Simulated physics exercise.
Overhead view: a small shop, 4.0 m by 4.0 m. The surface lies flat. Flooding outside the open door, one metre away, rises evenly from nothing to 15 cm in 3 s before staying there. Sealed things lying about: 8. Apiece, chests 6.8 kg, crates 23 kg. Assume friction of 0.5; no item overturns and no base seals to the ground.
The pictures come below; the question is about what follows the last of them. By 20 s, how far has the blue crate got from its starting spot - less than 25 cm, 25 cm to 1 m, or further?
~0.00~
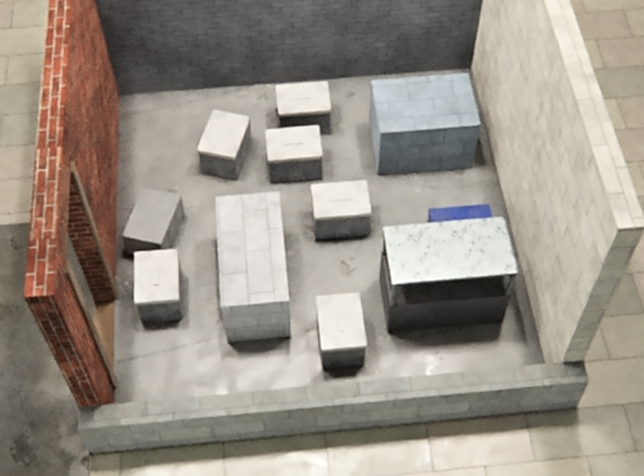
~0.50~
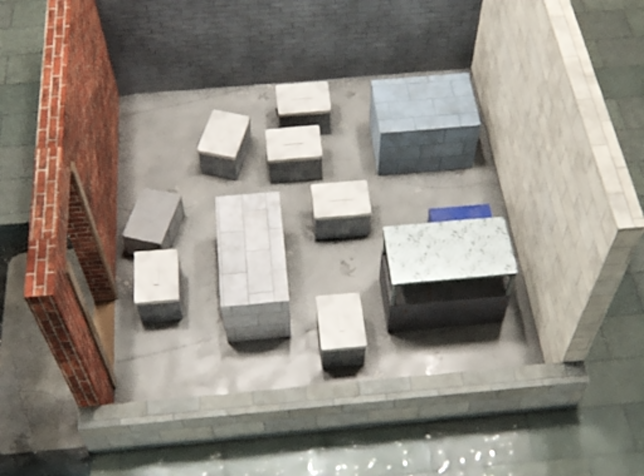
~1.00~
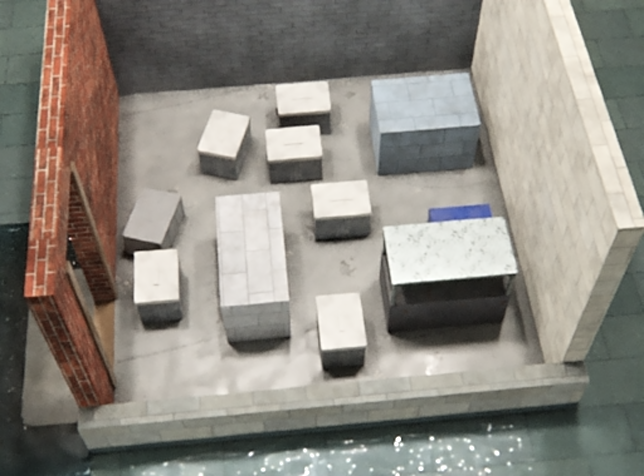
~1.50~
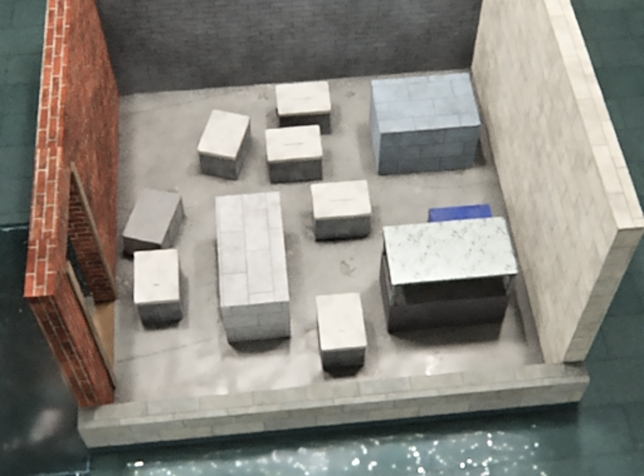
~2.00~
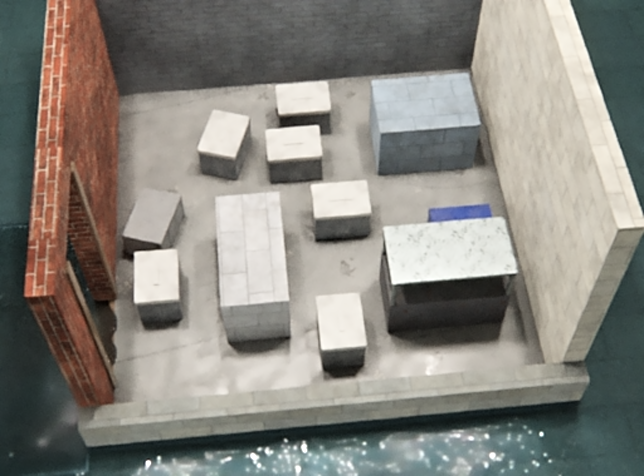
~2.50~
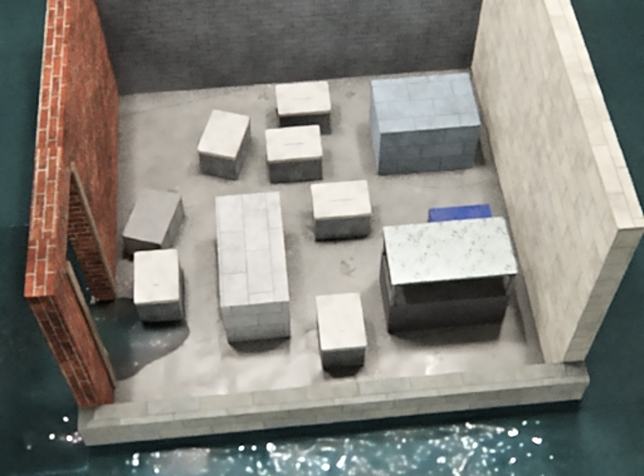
Stays close by.
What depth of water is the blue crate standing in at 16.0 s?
Near 5 cm deep.
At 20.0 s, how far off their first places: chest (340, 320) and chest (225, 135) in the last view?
They sit 200 cm and 100 cm away, in the order given.
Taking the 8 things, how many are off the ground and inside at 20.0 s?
The count is 7.
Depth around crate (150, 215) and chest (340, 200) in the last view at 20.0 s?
Some 10 cm at the first, some 8 cm at the second.
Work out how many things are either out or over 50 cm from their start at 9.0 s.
By that time the total stands at 1.
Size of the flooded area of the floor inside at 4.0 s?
Some 3.0 m2 of it.
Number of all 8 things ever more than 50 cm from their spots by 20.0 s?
I make that 5.
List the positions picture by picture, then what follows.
In the first picture, the blue crate at (463, 223) rests on the ground; water covers 0.0 m2; 0 of 8 have shifted.
In the second picture, the blue crate at (463, 223) rests on the ground; 0.0 m2 under water; 0 of 8 have shifted.
In the third picture, the blue crate at (463, 223) rests on the ground; water covers 0.0 m2; 0 of 8 have shifted.
In the fourth picture, the blue crate at (463, 223), on the bottom; water covers 0.0 m2; 0 of 8 have shifted.
In the fifth picture, the blue crate at (463, 223) rests on the ground; water covers 0.0 m2; 0 of 8 have shifted.
In the sixth picture, the blue crate at (463, 223) rests on the ground; 0.3 m2 under water; 0 of 8 have shifted.
After 4.0 s the blue crate is near (463, 223), 0.0 m from its start, aground; 1 afloat.
After 9.0 s the blue crate is near (463, 223), 0.0 m from its start, aground; 2 afloat.
After 16.0 s the blue crate is near (463, 223), 0.0 m from its start, aground; 6 afloat.
After 20.0 s the blue crate is near (463, 223), 0.0 m from its start, aground; 7 afloat.
